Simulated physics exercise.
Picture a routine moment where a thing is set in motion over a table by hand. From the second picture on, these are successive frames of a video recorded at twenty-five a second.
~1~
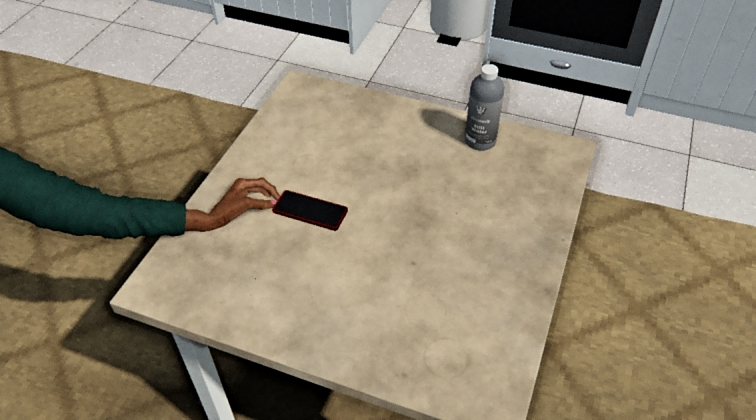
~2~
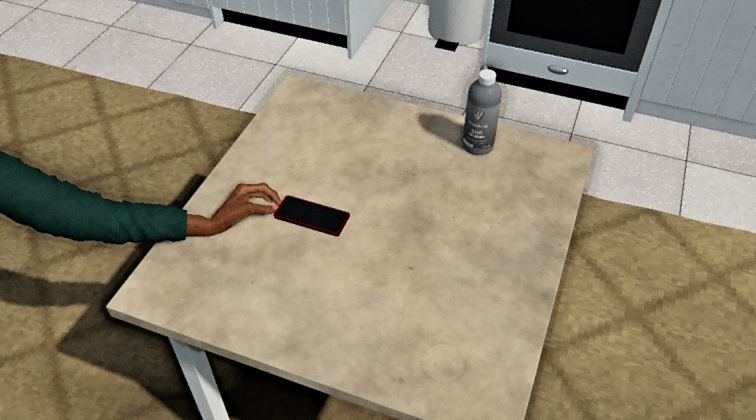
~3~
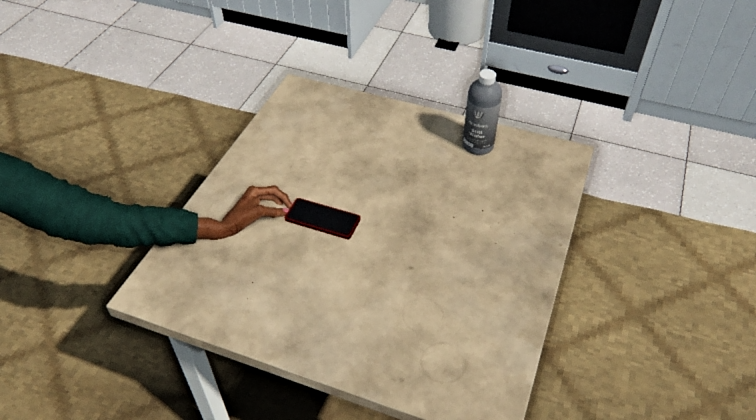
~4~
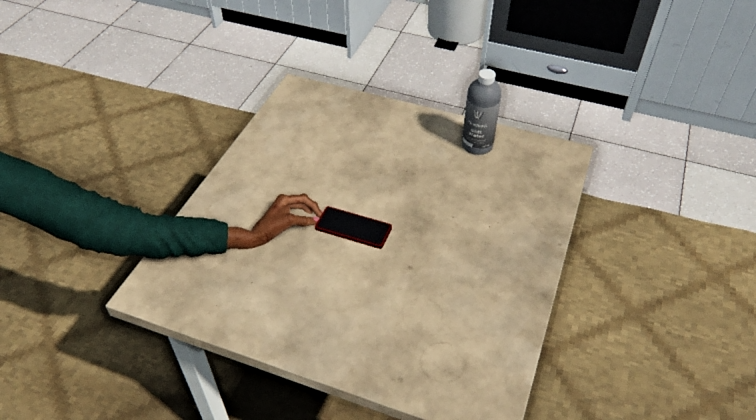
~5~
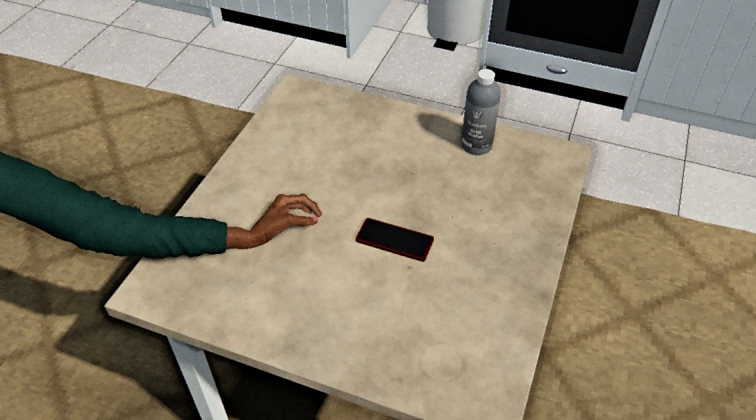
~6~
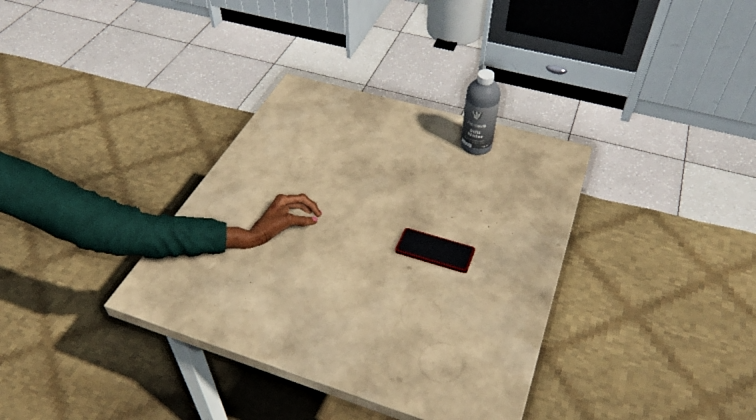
A red-edged phone was pushed by a hand in a green sleeve across a table, moving rightward and slightly toward the viewer, then slid on alone after the hand stopped, past a standing bottle.
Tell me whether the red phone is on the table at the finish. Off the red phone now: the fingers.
At the finish the red phone is no longer on the table.
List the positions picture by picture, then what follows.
Under the hand; red phone (310, 210), in the first frame.
Under the hand; red phone (312, 215), in the second frame.
Under the hand; red phone (323, 218), in the third frame.
Red phone (354, 227), in the fourth frame.
Red phone (395, 239) displaced about its own width, in the fifth frame.
Red phone (435, 250) displaced about its own width, in the sixth frame.
Then, 0.10 s past the last view, red phone displaced well along near (534, 279).
Then, 0.30 s past the last view, red phone now off the table.
Then, 0.50 s past the last view, things are still on the move.
Then, 0.70 s past the last view, as before.
Finally, off the table, red phone.
